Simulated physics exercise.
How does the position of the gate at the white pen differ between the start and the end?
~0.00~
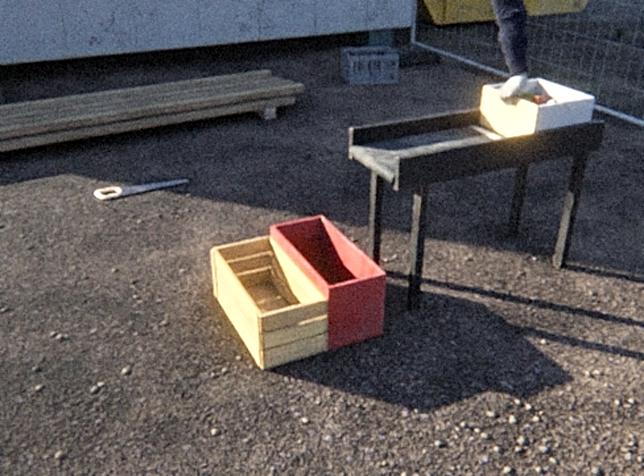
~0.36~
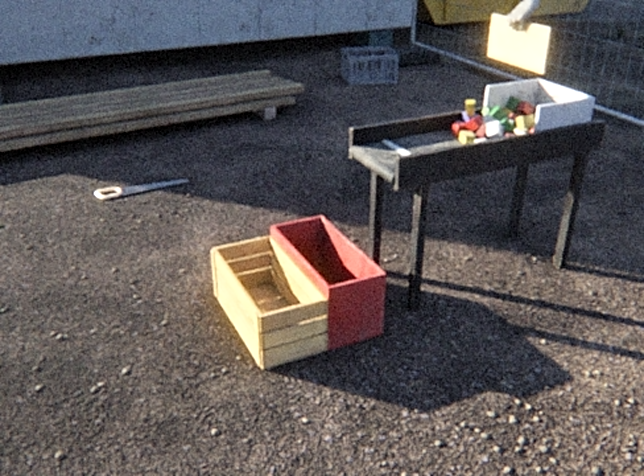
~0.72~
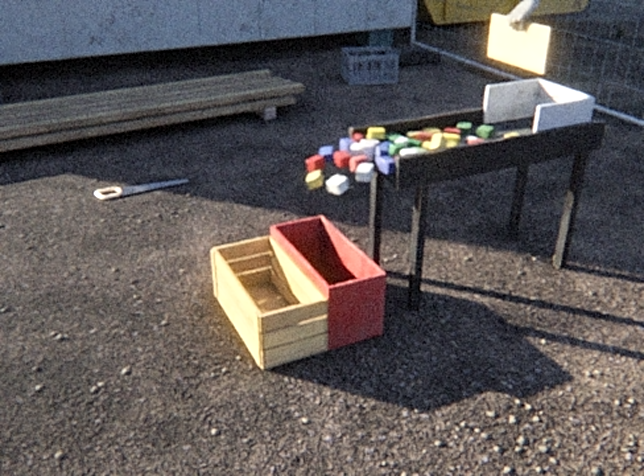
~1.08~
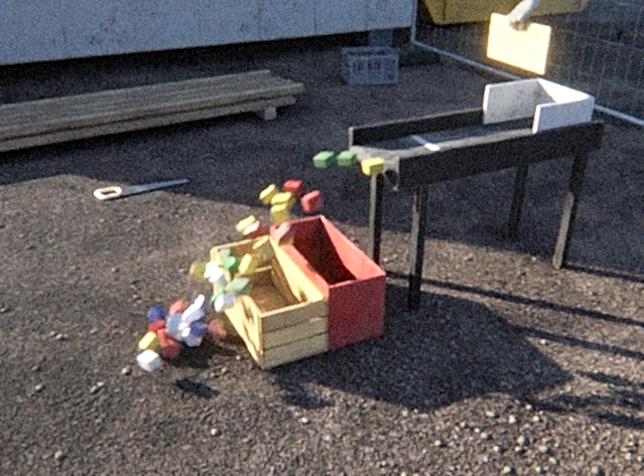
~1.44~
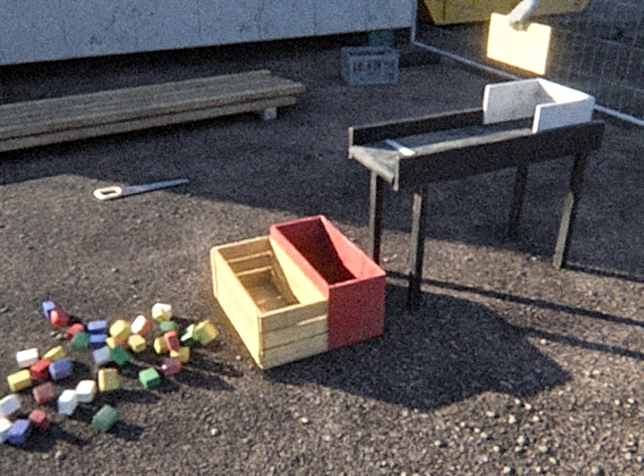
At the start the gate is down, closing the front of the white pen. At the end it is held up above the pen, leaving the front open.
